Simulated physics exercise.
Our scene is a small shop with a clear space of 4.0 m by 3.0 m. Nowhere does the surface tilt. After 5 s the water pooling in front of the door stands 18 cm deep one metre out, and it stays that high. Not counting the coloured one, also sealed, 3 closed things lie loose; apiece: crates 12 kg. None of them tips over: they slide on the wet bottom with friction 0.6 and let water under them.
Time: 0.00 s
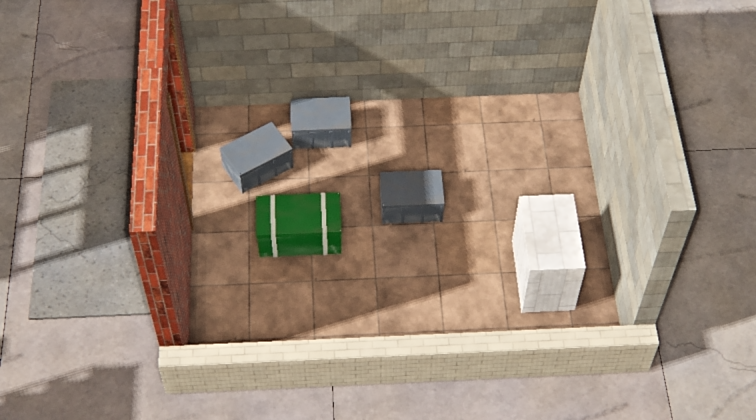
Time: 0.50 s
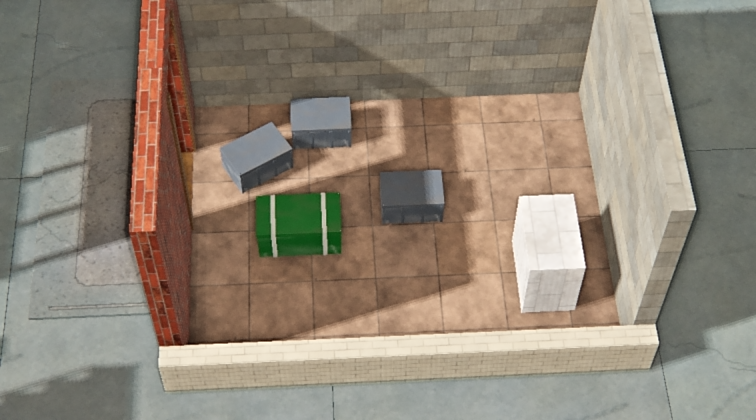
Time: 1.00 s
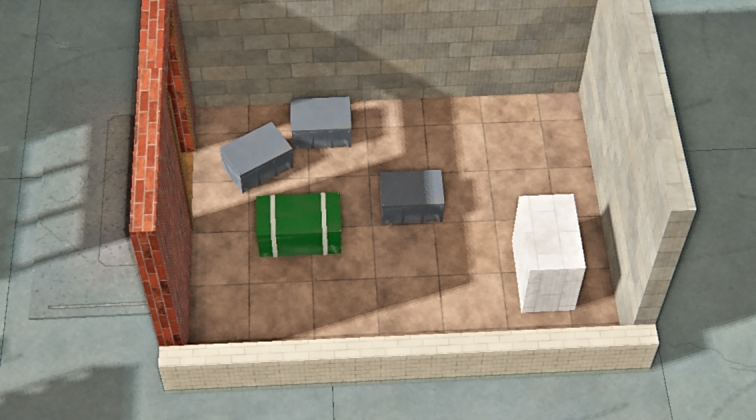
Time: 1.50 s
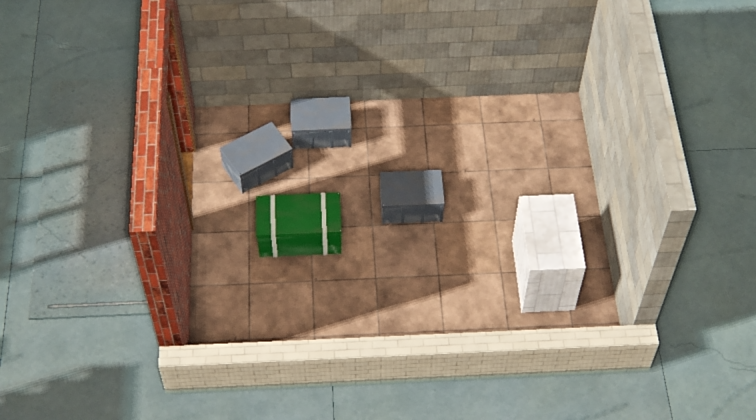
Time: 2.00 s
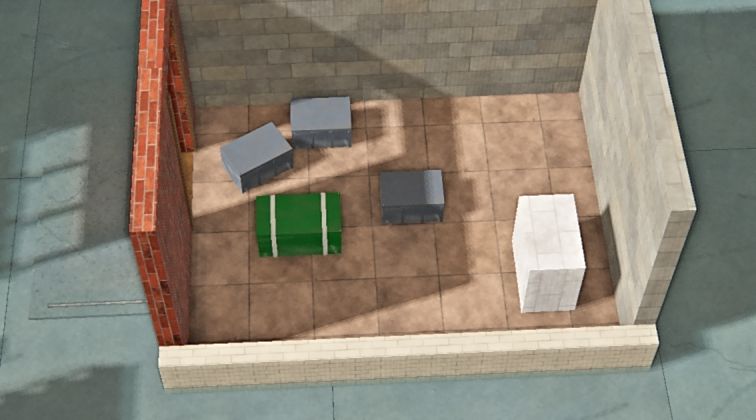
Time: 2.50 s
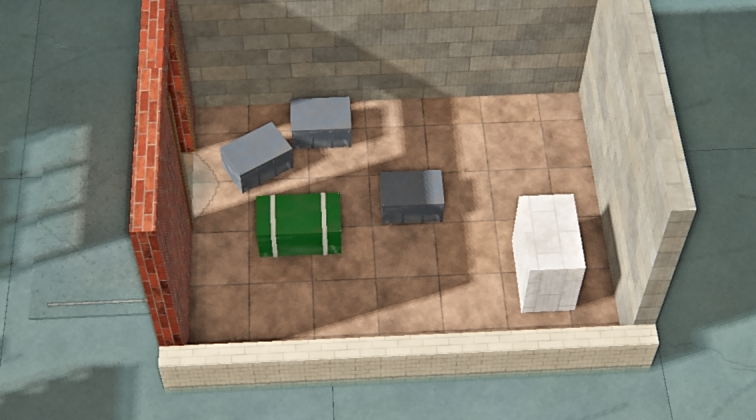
The ground outside the small walled room darkens while the green trunk and boxes stay still.
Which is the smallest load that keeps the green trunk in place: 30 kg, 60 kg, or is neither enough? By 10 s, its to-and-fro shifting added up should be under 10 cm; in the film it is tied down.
My call: It is fine with the lighter amount.
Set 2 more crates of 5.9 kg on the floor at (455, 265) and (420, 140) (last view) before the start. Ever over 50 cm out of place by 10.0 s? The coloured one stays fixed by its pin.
In that order: Within it, beyond it.
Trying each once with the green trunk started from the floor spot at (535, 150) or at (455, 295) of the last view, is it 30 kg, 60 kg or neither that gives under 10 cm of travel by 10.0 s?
In that order: Both loads work; both loads work.
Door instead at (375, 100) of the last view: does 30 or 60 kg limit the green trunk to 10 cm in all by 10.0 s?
If so, then the first option suffices.
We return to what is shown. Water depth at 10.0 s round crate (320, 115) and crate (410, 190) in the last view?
Depth approx. 12 cm / 3 cm.
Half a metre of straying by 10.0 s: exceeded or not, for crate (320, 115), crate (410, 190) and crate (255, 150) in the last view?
Beyond, below, beyond.
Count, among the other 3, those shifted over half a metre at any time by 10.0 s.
I make that 2.
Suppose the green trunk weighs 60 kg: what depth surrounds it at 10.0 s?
5 cm, roughly.
After 3.5 s the green trunk would be 0 cm from its start with 30 kg and 0 cm from its start with 60 kg; 1 cm of water round it then.
After 4.5 s the green trunk would be 0 cm from its start with 30 kg and 0 cm from its start with 60 kg; 3 cm of water round it then.
After 7.0 s the green trunk would be 0 cm from its start with 30 kg and 0 cm from its start with 60 kg; 5 cm of water round it then.
After 10.0 s the green trunk would be 0 cm from its start with 30 kg and 0 cm from its start with 60 kg; 5 cm of water round it then.
